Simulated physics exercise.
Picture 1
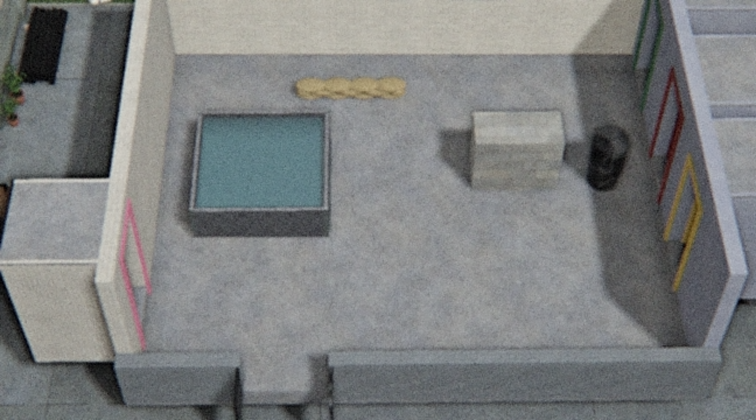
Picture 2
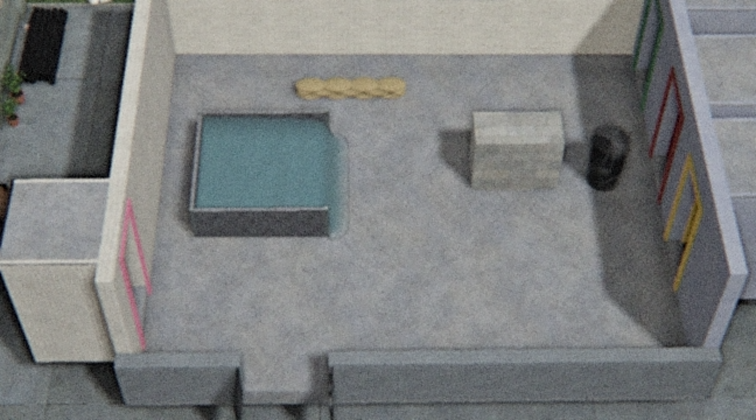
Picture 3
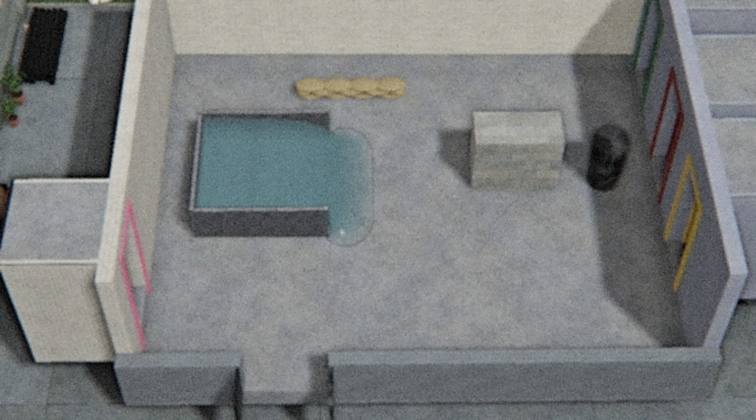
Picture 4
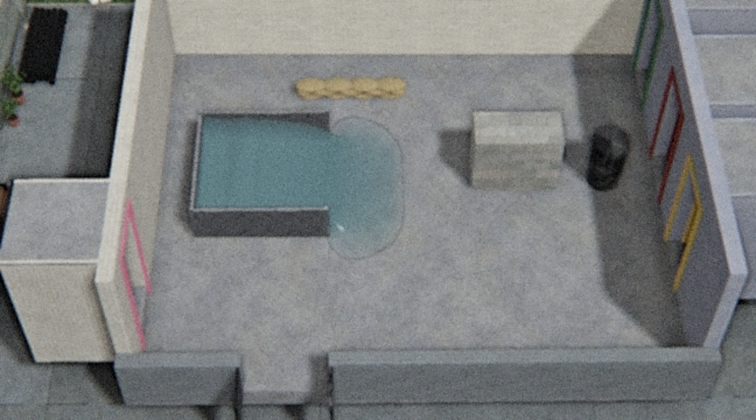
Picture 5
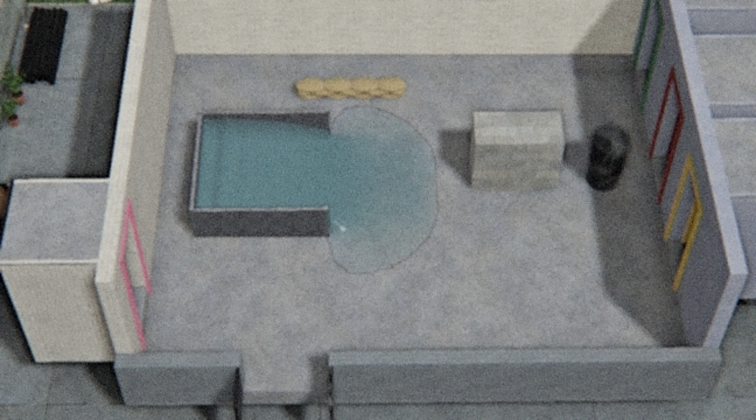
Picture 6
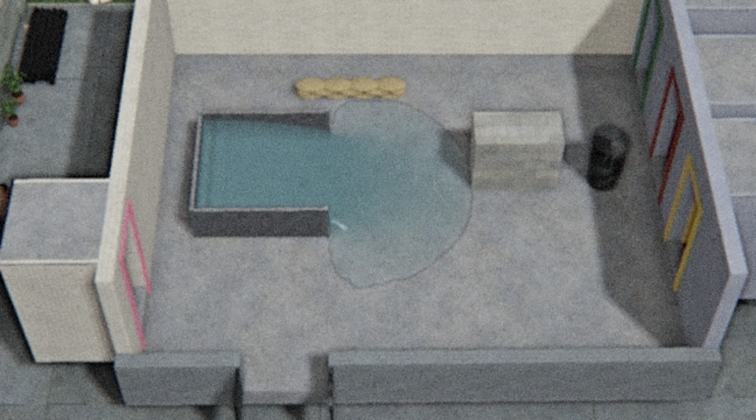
In a walled back court seen from above, a square tank of still water opens along its right side, and water pours out, spreading rightward across the grey floor in a widening rounded sheet that reaches a pale block.
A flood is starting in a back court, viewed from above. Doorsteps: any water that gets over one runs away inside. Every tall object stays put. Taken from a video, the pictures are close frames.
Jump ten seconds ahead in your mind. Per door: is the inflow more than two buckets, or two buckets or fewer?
Pink door - two or fewer; red door - more than two; green door - more than two; yellow door - more than two.
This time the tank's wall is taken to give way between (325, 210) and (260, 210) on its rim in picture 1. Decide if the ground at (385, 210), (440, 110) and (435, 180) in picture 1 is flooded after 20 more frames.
In that order: No water, clear, dry.
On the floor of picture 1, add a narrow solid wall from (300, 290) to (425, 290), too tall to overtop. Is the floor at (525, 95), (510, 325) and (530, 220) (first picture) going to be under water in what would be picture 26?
Taking the three spots in turn, they are inundated, inundated and inundated.
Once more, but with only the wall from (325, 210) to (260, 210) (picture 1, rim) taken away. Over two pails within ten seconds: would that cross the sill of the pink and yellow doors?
Lab note: Pink door below the mark, yellow door above the mark.
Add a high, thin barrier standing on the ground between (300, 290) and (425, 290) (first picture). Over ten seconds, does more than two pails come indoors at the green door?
Here's how it goes: The green door ends up swamped.
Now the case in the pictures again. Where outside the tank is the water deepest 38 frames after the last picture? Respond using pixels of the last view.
Point to roughly (650, 199).
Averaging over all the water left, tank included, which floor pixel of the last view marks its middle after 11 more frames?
Somewhere around (399, 188) in the last view.
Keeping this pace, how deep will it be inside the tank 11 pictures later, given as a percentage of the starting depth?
That comes to about 32 per cent.
A moment on, water covers 30 % of the floor; the pink door not reached, the red door not reached, the green door not reached, the yellow door not reached.
Next, water covers 50 % of the floor; the pink door not reached, the red door wet at the sill, nothing in, the green door not reached, the yellow door under two buckets in.
Then, water covers 60 % of the floor; the pink door not reached, the red door wet at the sill, nothing in, the green door over two buckets in, the yellow door far over two buckets in.
Later, water covers 60 % of the floor; the pink door not reached, the red door under two buckets in, the green door far over two buckets in, the yellow door far over two buckets in.
In the end, water covers 70 % of the floor; the pink door not reached, the red door over two buckets in, the green door far over two buckets in, the yellow door far over two buckets in.
